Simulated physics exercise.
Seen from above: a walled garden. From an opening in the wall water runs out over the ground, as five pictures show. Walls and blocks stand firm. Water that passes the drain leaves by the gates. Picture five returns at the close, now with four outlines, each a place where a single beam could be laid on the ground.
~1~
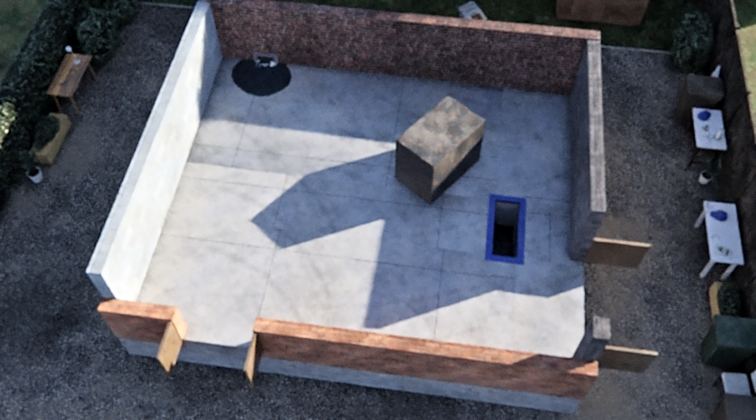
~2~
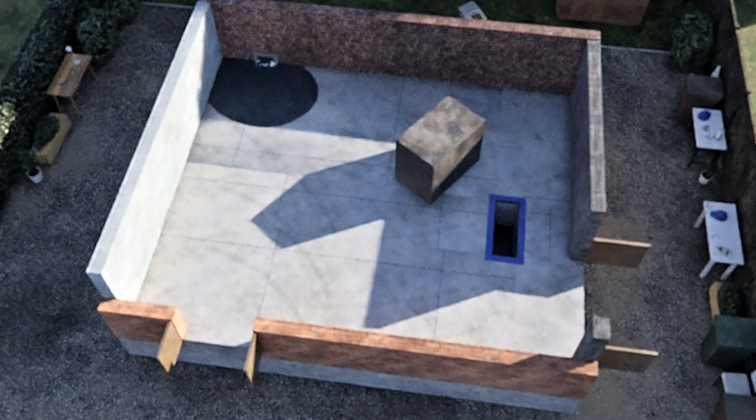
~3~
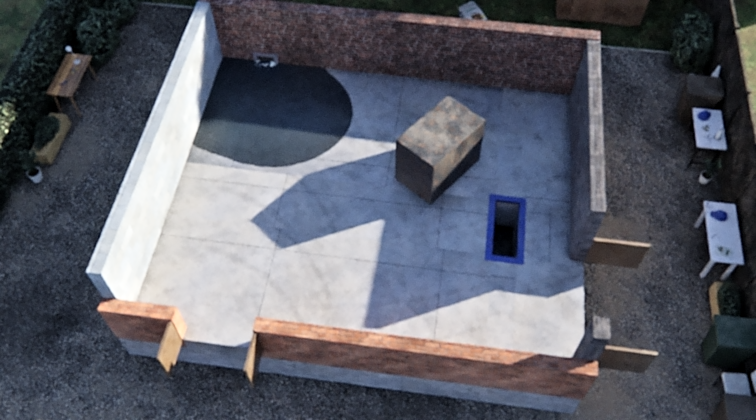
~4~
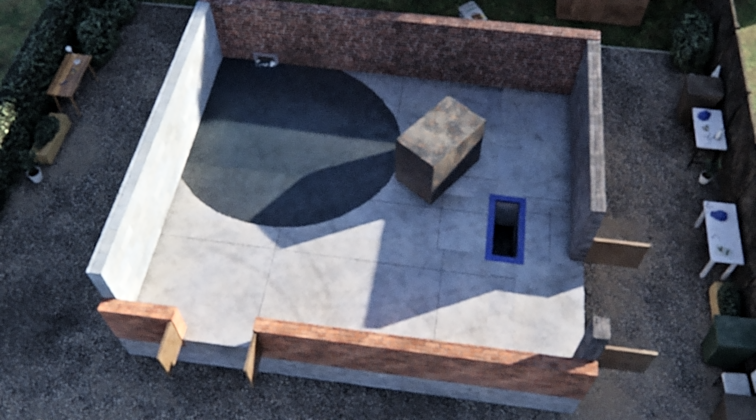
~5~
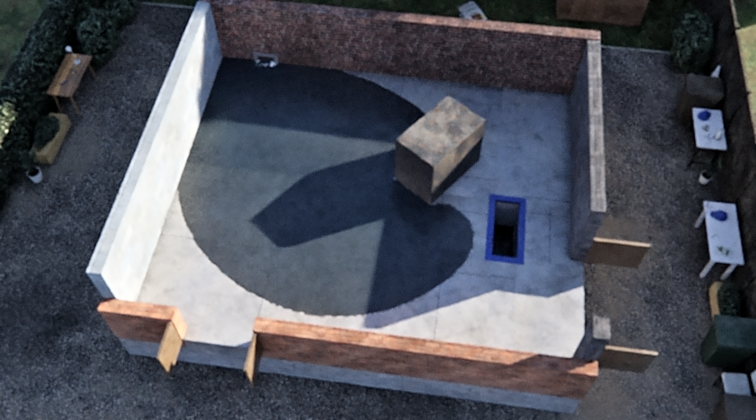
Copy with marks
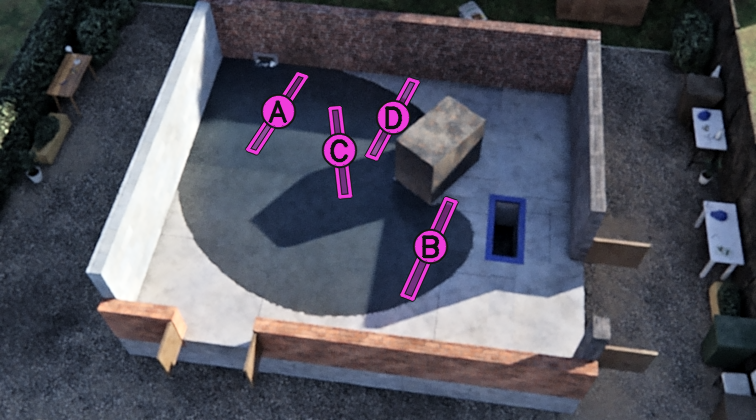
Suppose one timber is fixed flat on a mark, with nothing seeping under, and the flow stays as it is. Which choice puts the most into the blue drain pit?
Use place D.
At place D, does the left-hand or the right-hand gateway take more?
The right one.
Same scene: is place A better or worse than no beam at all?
It is worse.
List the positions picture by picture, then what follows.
The first picture shows outfall at (266, 58); blue drain pit at (506, 228); open gate at (570, 308); open gate at (224, 332); 2 % of the ground under water, visible out to (255, 90); blue drain pit still dry.
In the second picture, 7 % of the ground under water, visible out to (289, 119); blue drain pit still dry.
In the third picture, 15 % of the ground under water, visible out to (290, 161); blue drain pit still dry.
In the fourth picture, 29 % of the ground under water, visible out to (314, 219); blue drain pit still dry.
In the fifth picture, 50 % of the ground under water, visible out to (402, 299); blue drain pit still dry.
In magenta, A from (252, 151) to (302, 75); B from (407, 296) to (451, 200); C from (334, 108) to (345, 196); D from (371, 157) to (413, 80).
For place A, about 2 % of the stream goes into the blue drain pit, about 97 % out by the gates.
For place B, about 4 % of the stream goes into the blue drain pit, about 96 % out by the gates.
For place C, about 3 % of the stream goes into the blue drain pit, about 97 % out by the gates.
For place D, about 9 % of the stream goes into the blue drain pit, about 89 % out by the gates.
